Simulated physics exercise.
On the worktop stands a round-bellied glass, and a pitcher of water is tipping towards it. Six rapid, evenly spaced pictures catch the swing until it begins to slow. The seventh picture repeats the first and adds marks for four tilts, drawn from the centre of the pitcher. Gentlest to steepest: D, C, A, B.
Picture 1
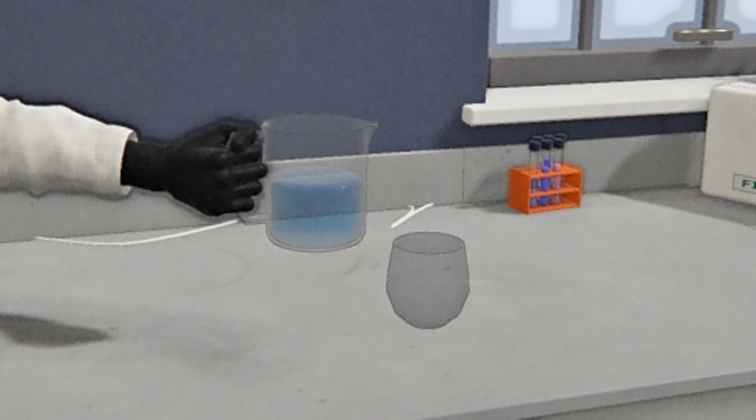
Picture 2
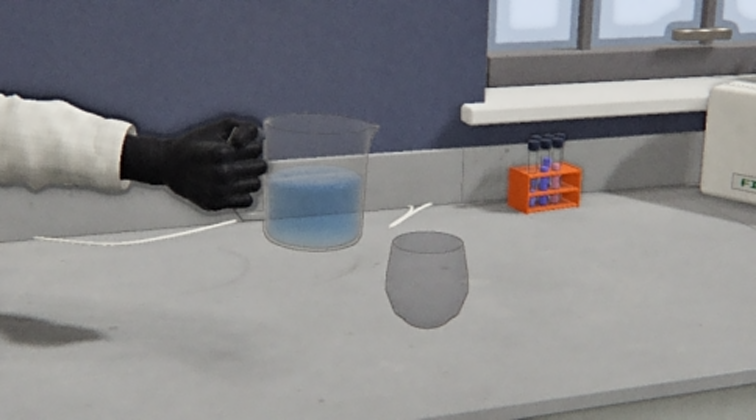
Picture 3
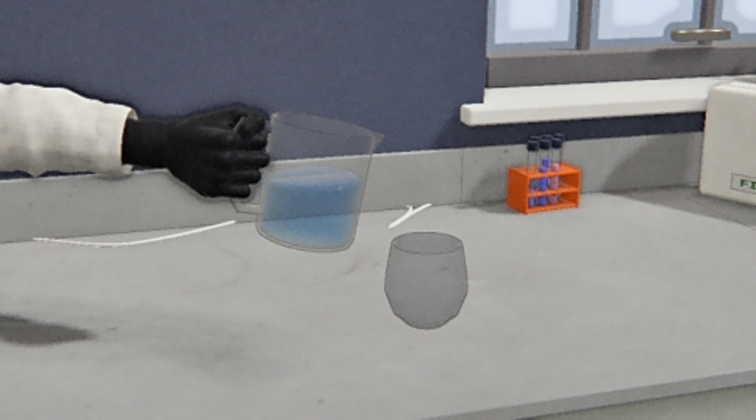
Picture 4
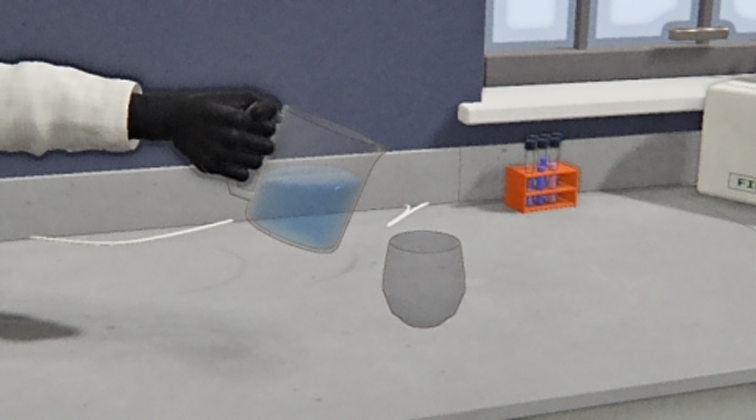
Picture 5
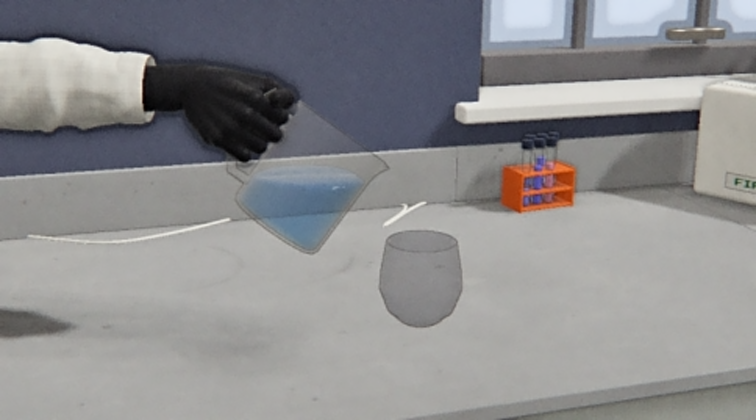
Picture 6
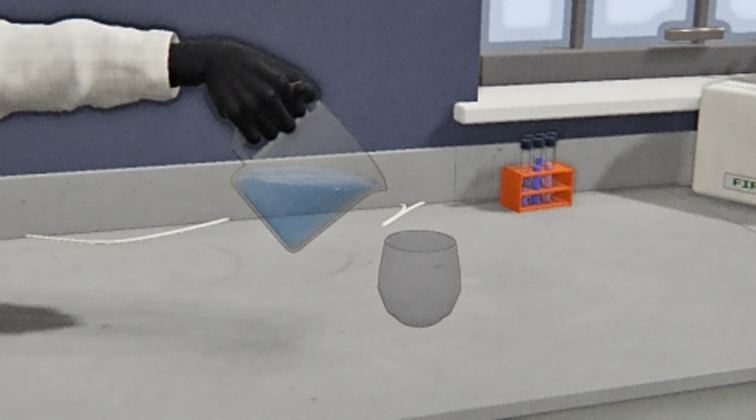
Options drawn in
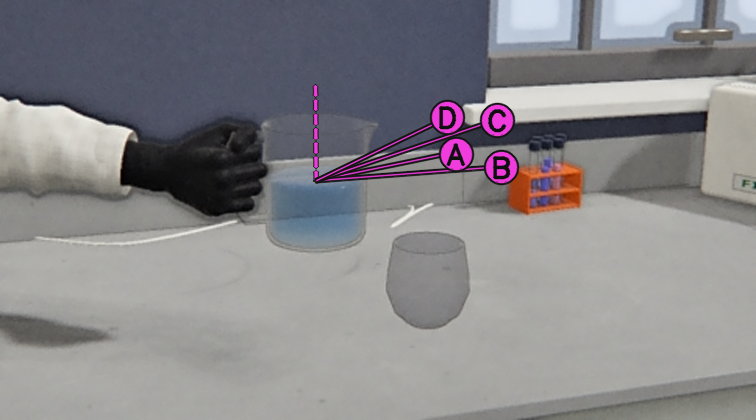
A black-gloved hand in a white sleeve reaches in from the left above a grey worktop, seen from slightly above against a dark blue wall. It holds a clear pitcher of blue water beside a round-bellied, see-through grey glass, with an orange rack of tubes at right beneath a window. The hand tilts the pitcher steadily rightward, its water staying inside, while the view shifts very slightly.
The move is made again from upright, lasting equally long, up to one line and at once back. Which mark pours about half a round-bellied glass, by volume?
Line D does it best.
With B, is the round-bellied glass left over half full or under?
Over half.
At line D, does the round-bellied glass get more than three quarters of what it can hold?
No.
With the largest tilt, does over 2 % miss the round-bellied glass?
Yes, it does.
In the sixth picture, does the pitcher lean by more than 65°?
No.
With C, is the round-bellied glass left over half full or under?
Over.
In magenta, A at (439, 155); B at (484, 167); C at (480, 125); D at (432, 124).
If A is chosen, the round-bellied glass ends with about 85 % of what it can hold.
If B is chosen, the round-bellied glass ends with about 73 % of what it can hold; 24 % of the water is spilt.
If C is chosen, the round-bellied glass ends with about 68 % of what it can hold.
If D is chosen, the round-bellied glass ends with about 48 % of what it can hold.
